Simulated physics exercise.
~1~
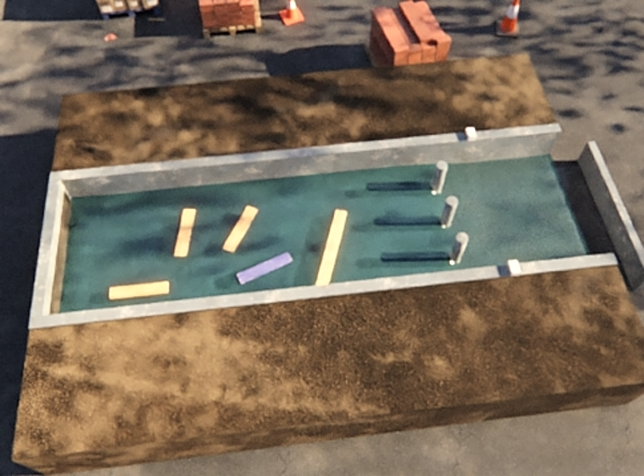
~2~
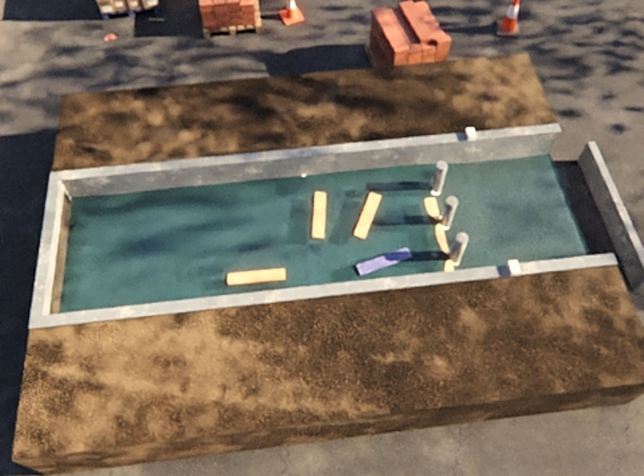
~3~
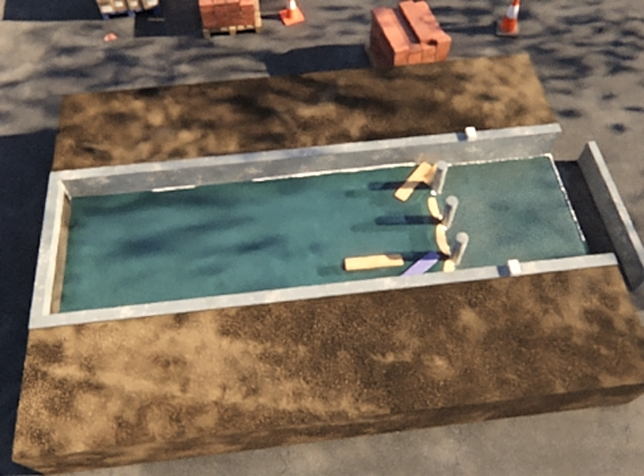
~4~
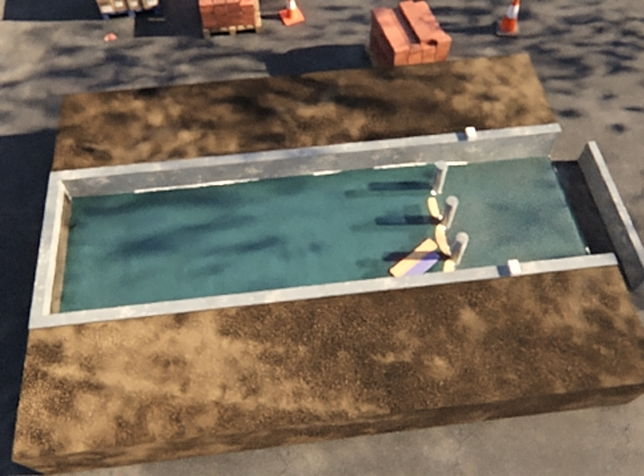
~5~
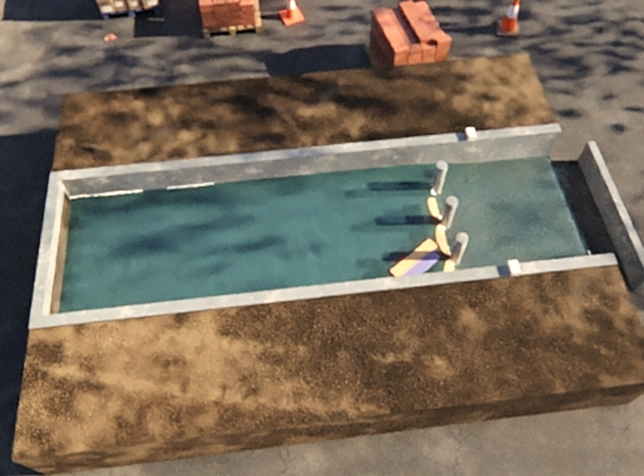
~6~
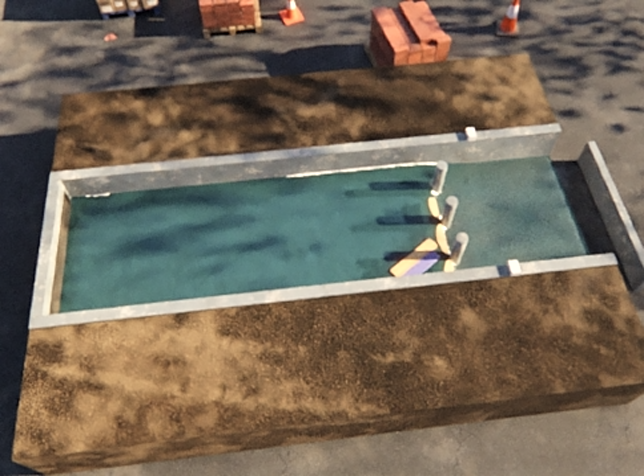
A concrete channel of blue-green water, set in brown earth, is seen from above, with three upright posts toward its right end and stacked bricks and orange cones behind. Four yellow boards and one blue board float on the left and middle of the water. They all drift right, and the longest yellow one reaches the posts first. The others close in behind it, bunching against the posts. Two yellow boards near the far post then drop out of sight, while the blue board and two yellow ones stay lodged at the nearer posts, short of the white marks.
